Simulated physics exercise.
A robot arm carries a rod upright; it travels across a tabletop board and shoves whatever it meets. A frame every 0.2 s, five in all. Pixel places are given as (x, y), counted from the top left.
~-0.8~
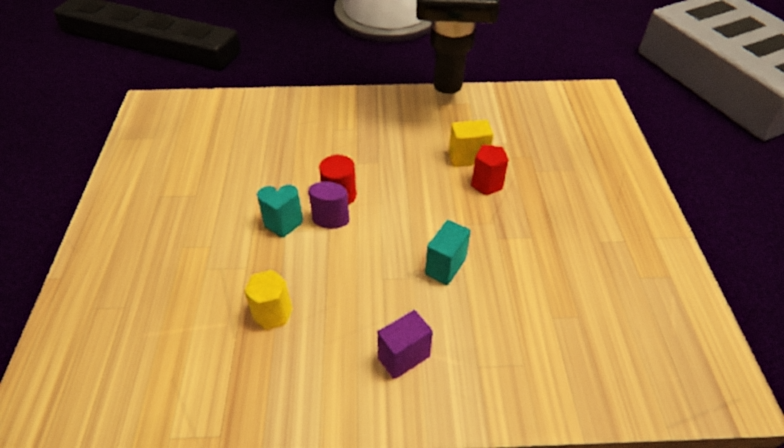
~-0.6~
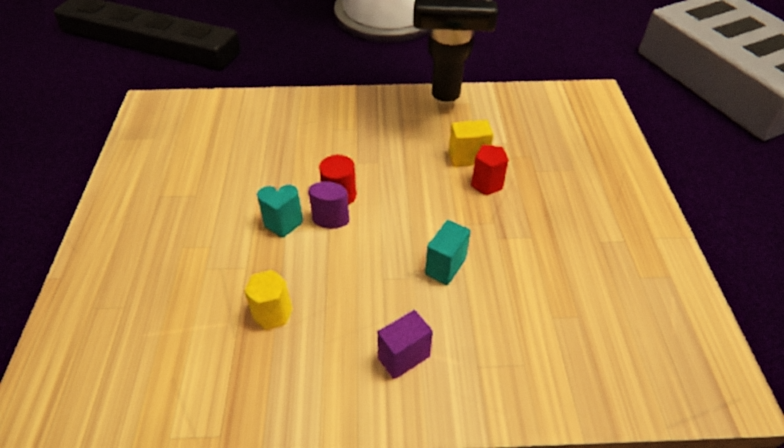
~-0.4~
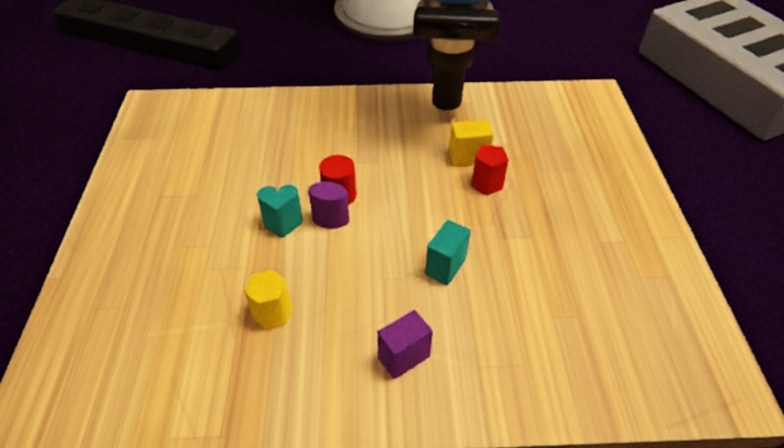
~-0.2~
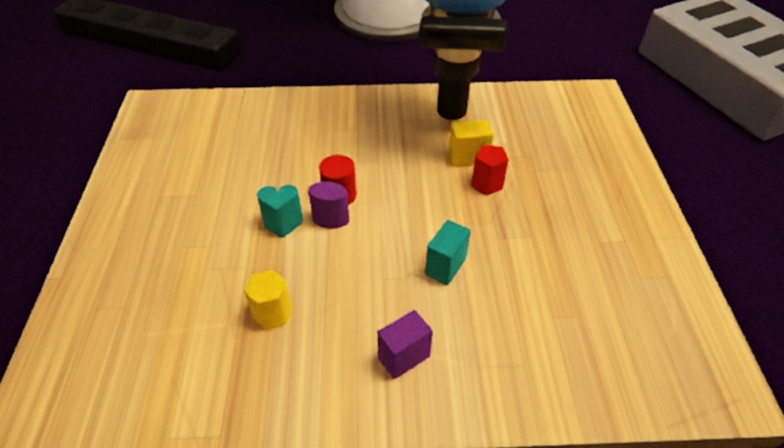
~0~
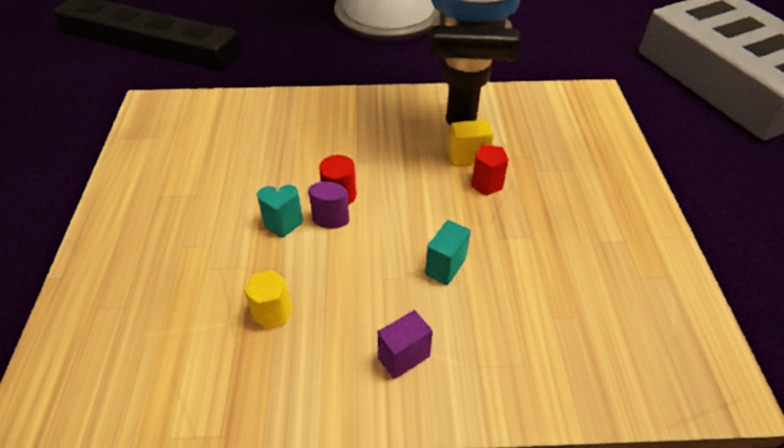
In the video, a black rod on a robotic arm moves a short way down from the top edge of a wooden board, then shifts slightly right beside a yellow block, while the scattered colored blocks stay still.
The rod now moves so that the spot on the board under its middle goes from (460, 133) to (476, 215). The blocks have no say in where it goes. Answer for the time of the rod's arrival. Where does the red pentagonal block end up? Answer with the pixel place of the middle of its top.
The middle of its upper face will lie at (541, 207).
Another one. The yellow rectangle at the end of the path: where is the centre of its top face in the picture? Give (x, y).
It should be at (507, 207) by then.
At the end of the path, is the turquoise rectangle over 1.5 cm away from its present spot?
In short: No.
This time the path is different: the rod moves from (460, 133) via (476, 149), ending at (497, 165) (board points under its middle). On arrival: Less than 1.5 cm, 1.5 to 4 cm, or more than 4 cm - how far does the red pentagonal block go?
Shift: 1.5 to 4 cm.
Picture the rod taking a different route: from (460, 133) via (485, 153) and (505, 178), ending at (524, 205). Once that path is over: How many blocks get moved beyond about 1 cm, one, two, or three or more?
It displaces two.
The first path, step by step. One third of the way, rod at (467, 145); yellow rectangle at (479, 148); red pentagonal block at (500, 165), turned 15° anticlockwise.
Two thirds of the way, rod at (473, 172); yellow rectangle at (490, 176), turned 25° anticlockwise; red pentagonal block at (520, 188), turned 45° anticlockwise.
At the end, rod at (478, 202); turquoise rectangle unmoved; yellow rectangle at (507, 207), turned 55° anticlockwise; red pentagonal block at (541, 207), turned 75° anticlockwise.
